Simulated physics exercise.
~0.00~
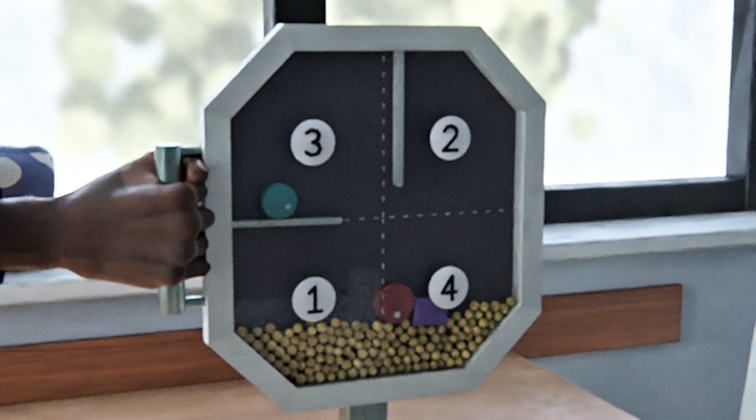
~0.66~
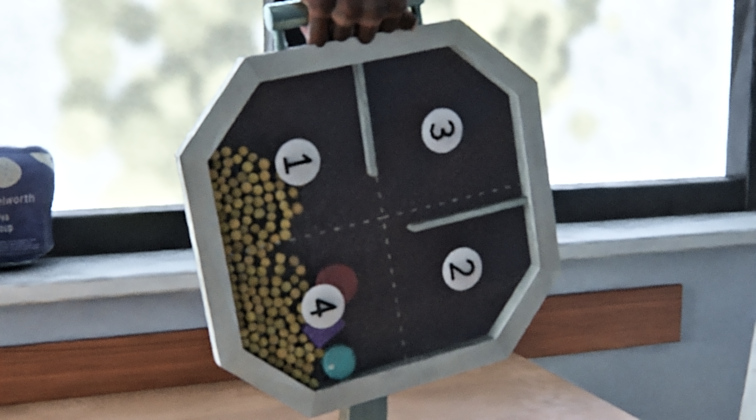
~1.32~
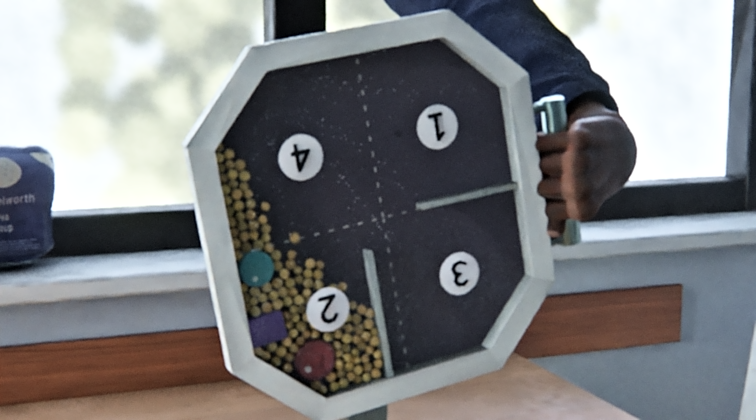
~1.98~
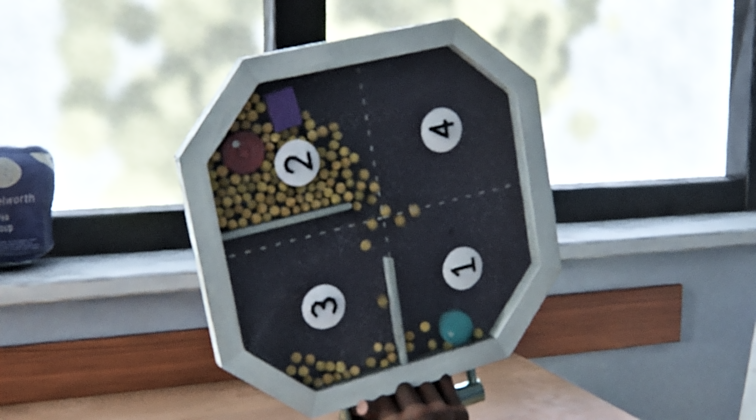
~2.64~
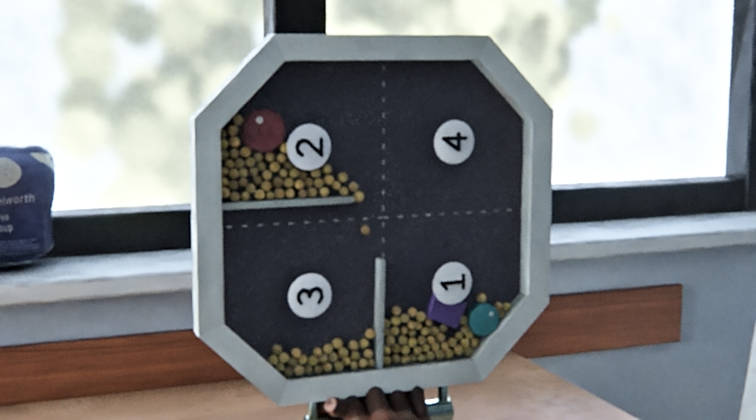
An octagonal case holding chickpeas, a purple block and red and turquoise discs turns clockwise as a hand grips its handle, tumbling the contents between numbered quarters until the red disc rests on chickpeas at upper left and the block and turquoise disc lie at lower right.
